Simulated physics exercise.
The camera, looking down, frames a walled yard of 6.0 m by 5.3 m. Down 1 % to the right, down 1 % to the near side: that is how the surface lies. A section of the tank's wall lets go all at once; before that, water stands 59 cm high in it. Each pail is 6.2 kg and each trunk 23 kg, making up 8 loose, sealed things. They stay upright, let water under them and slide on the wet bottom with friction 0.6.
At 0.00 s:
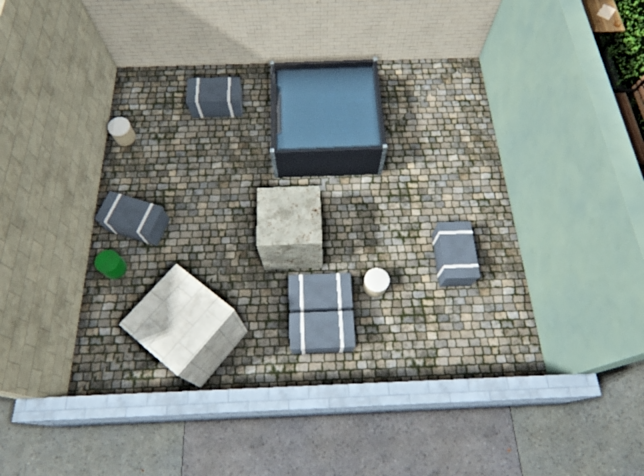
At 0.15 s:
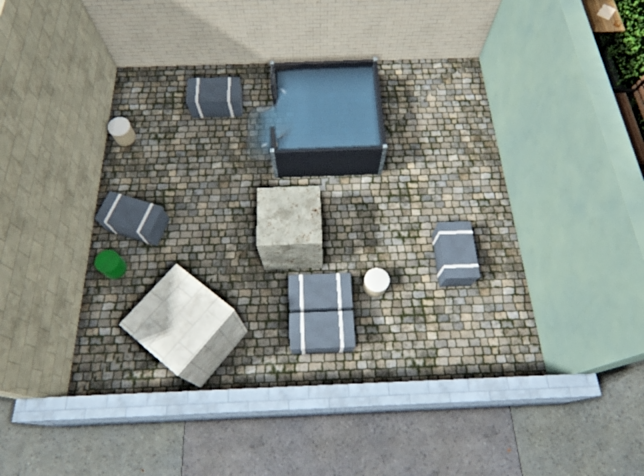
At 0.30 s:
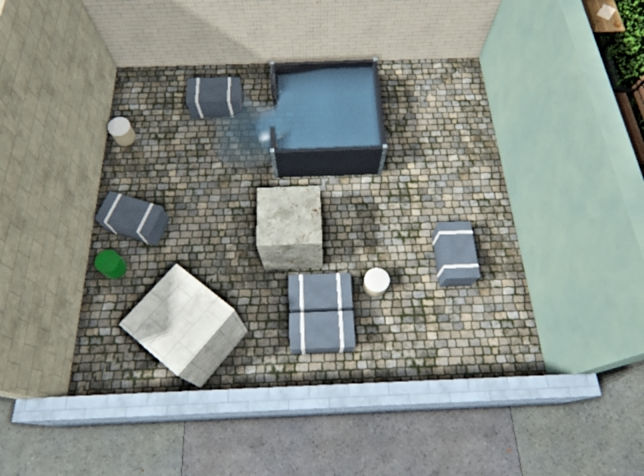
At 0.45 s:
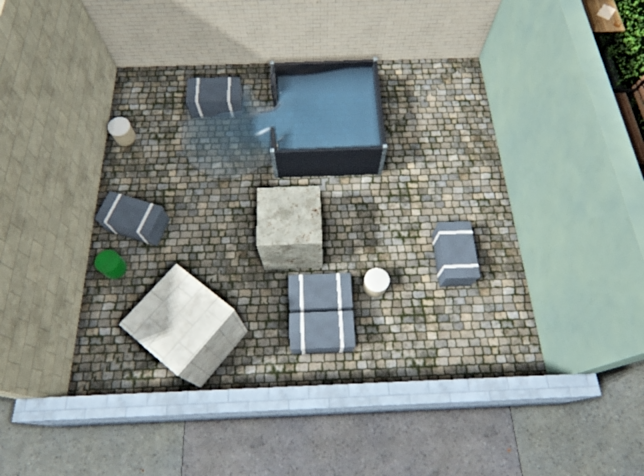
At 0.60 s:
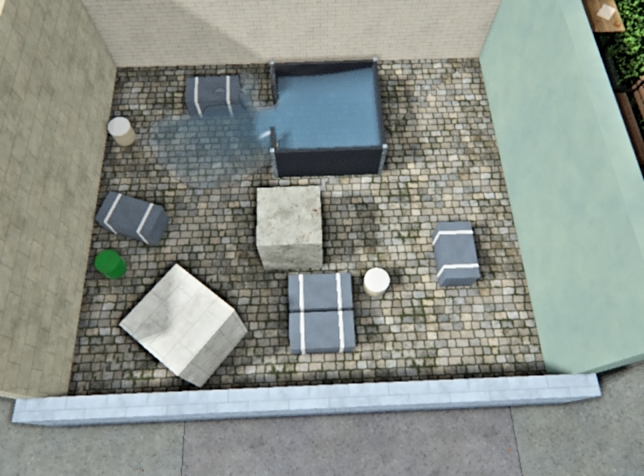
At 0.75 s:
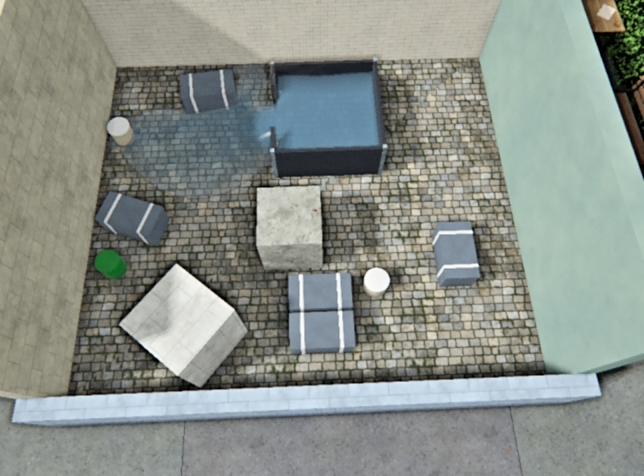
Water pours from the left side of a dark-walled blue tank at the back of a cobbled, walled yard, seen from high above by a still camera. Grey trunks with white stripes, two pale stone blocks, two whitish pails and a green one at left stand about. The thin bluish sheet fans leftward across the cobbles, reaching the back-left trunk, which shifts slightly left, while everything else stays put.
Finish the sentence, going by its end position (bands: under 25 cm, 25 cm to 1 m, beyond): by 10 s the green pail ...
By 10 s the green pail is swept well away.
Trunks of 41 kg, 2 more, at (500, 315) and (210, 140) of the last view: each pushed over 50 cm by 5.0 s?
Taking them in order, they end up smaller and greater.
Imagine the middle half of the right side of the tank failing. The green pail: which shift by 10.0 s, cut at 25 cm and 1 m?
So, for the green pail: It holds steady.
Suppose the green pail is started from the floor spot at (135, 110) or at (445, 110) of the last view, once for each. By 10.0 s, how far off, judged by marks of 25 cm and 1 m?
Swept far; nearly still.
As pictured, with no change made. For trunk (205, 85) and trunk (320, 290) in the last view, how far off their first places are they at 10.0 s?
First 250 cm, then 0 cm.
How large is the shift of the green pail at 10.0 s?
200 centimetres.
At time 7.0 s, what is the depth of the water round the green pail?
Roughly 15 cm deep.
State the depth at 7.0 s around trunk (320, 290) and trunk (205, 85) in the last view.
First roughly 4 cm, second roughly 10 cm.
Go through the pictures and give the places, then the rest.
The green pail at (107, 261) rests on the ground; water covers 2.2 m2; 0 of 8 have shifted, in the first frame.
The green pail at (107, 261), on the bottom; 2.6 m2 under water; 0 of 8 have shifted, in the second frame.
The green pail at (107, 261), on the bottom; 3.2 m2 under water; 0 of 8 have shifted, in the third frame.
The green pail at (107, 261) rests on the ground; water covers 3.9 m2; 0 of 8 have shifted, in the fourth frame.
The green pail at (107, 261) rests on the ground; 4.8 m2 under water; 0 of 8 have shifted, in the fifth frame.
The green pail at (107, 261) rests on the ground; 5.9 m2 under water; 1 of 8 have shifted, in the sixth frame.
After 2.0 s the green pail is near (107, 262), 0.0 m from its start, aground; 2 afloat.
After 4.5 s the green pail is near (121, 357), 1.3 m from its start, afloat; 3 afloat.
After 7.0 s the green pail is near (168, 381), 1.9 m from its start, afloat; 3 afloat.
After 10.0 s the green pail is near (170, 382), 1.9 m from its start, afloat; 2 afloat.
